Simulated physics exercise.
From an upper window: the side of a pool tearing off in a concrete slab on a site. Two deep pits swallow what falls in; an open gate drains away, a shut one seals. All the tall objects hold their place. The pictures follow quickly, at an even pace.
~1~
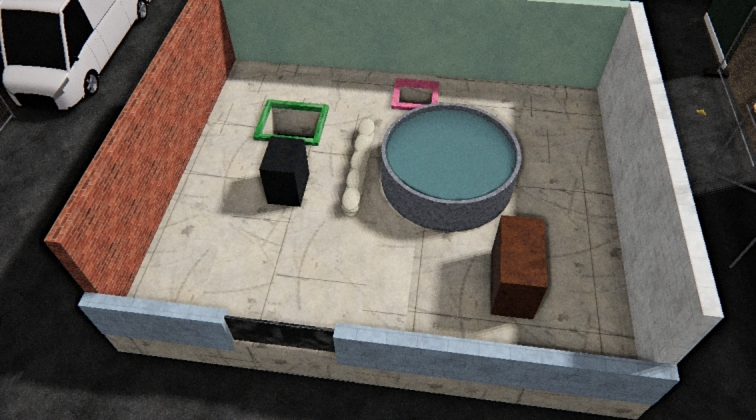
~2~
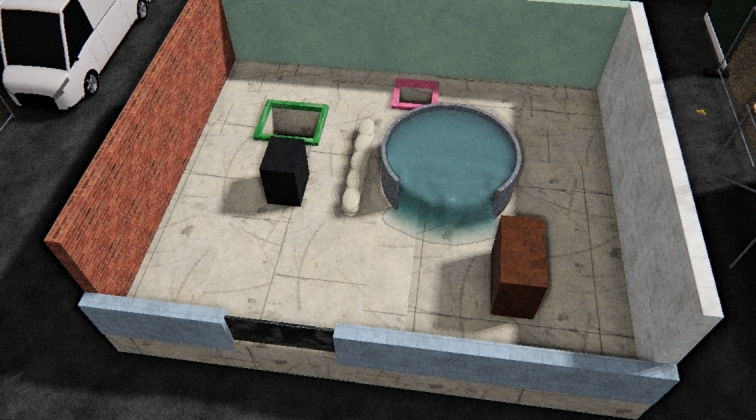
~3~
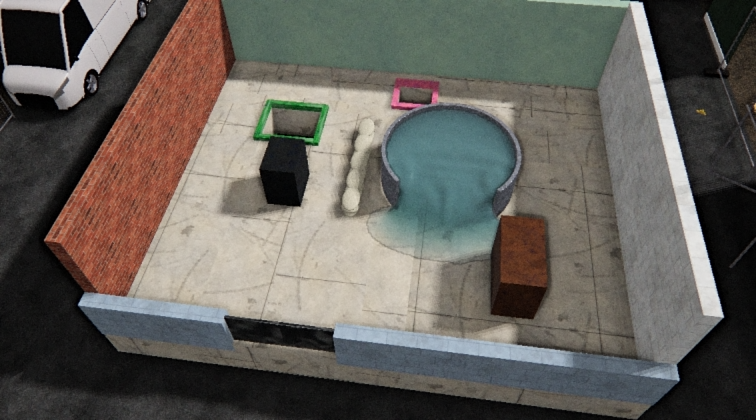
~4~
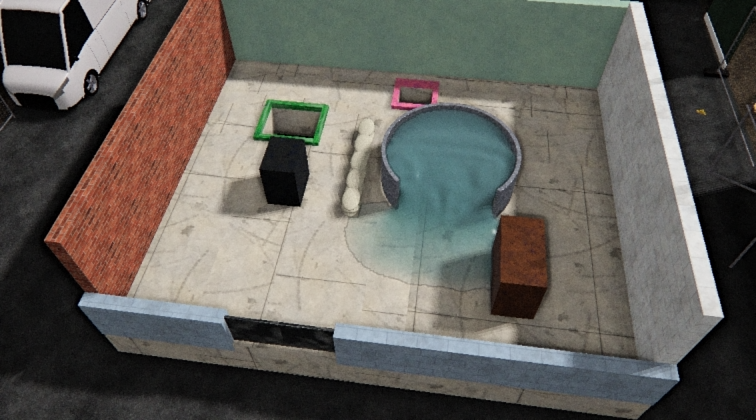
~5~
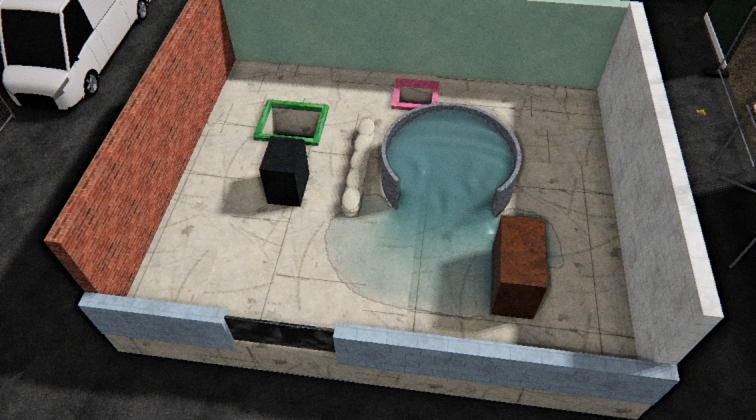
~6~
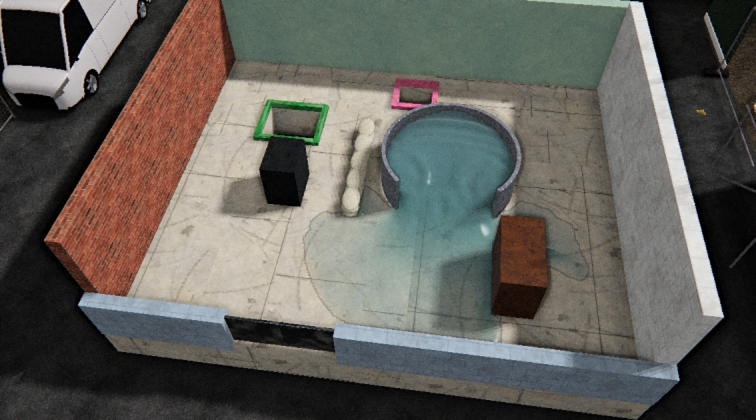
To begin with, still water fills a round grey tank on a walled concrete slab, beside a rust-brown block, a black block and two framed pits. The tank's near side opens and water pours out toward the viewer, then spreads across the floor to both sides and around the brown block.
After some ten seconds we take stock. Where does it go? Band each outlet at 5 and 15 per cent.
In the end: The gate takes under 5 %; the green pit takes under 5 %; the pink pit takes under 5 %.
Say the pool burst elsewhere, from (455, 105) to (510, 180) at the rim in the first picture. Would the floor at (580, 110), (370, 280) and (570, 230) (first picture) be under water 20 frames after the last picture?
In turn: Awash, not flooded, under water.
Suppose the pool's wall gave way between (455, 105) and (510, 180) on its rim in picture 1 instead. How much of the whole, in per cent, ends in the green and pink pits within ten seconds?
Per cent: Green 0, pink 6.
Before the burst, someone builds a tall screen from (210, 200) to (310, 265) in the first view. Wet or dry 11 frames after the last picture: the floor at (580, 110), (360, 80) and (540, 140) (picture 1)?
In that order: No water, clear, not flooded.
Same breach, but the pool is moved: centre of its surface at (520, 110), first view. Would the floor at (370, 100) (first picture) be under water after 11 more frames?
Verdict: Dry.
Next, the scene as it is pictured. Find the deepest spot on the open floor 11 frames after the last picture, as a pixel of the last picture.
I would point to (444, 346).
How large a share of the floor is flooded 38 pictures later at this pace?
Close to 80 %.
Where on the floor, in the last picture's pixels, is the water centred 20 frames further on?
I would point to (396, 258).
A moment on, water covers 30 % of the floor; the gate 0 %, the green pit 0 %, the pink pit 0 %.
Next, water covers 35 % of the floor; the gate 0 %, the green pit 0 %, the pink pit 0 %.
Then, water covers 45 % of the floor; the gate 0 %, the green pit 0 %, the pink pit 0 %.
Later, water covers 80 % of the floor; the gate 0 %, the green pit 0 %, the pink pit 0 %.
In the end, water covers 95 % of the floor; the gate 0 %, the green pit 1 %, the pink pit 0 %.
